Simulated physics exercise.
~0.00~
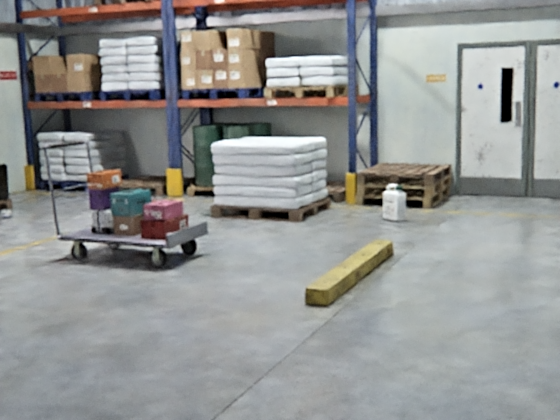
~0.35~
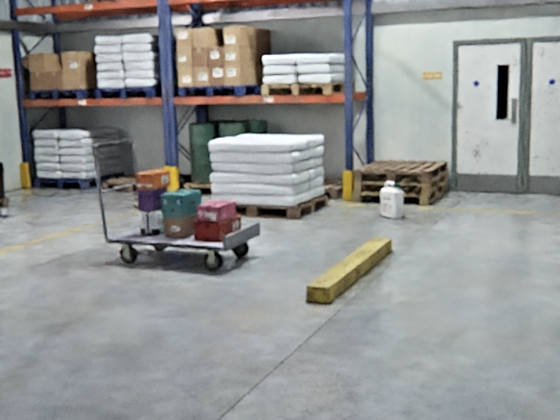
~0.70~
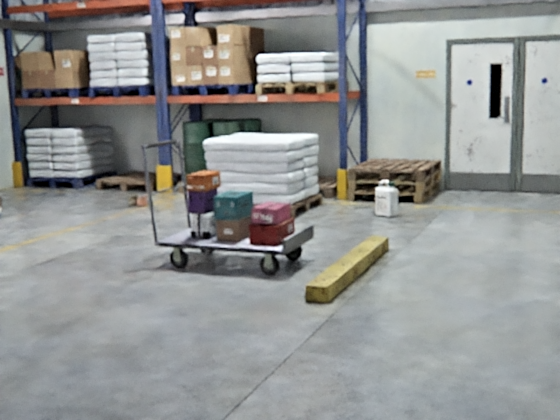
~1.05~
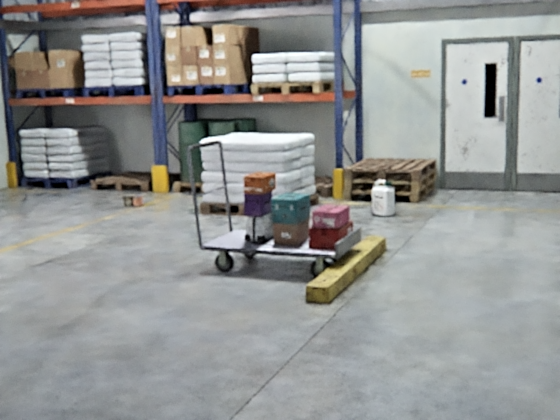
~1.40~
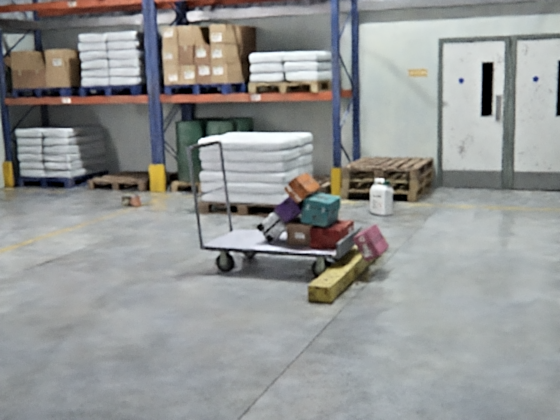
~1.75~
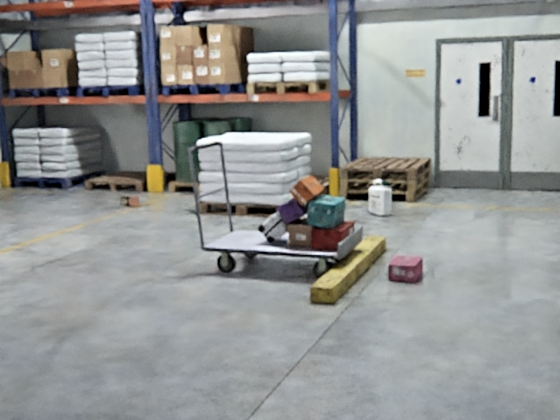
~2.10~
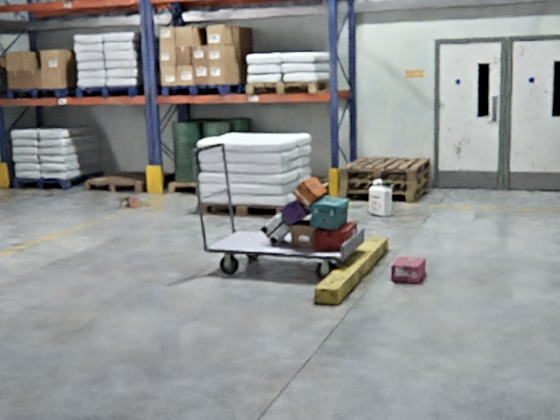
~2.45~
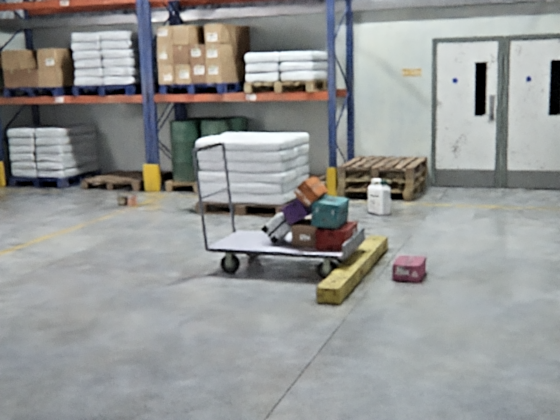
A loaded trolley rolls right, stops at a yellow kerb, and drops one pink box beyond.
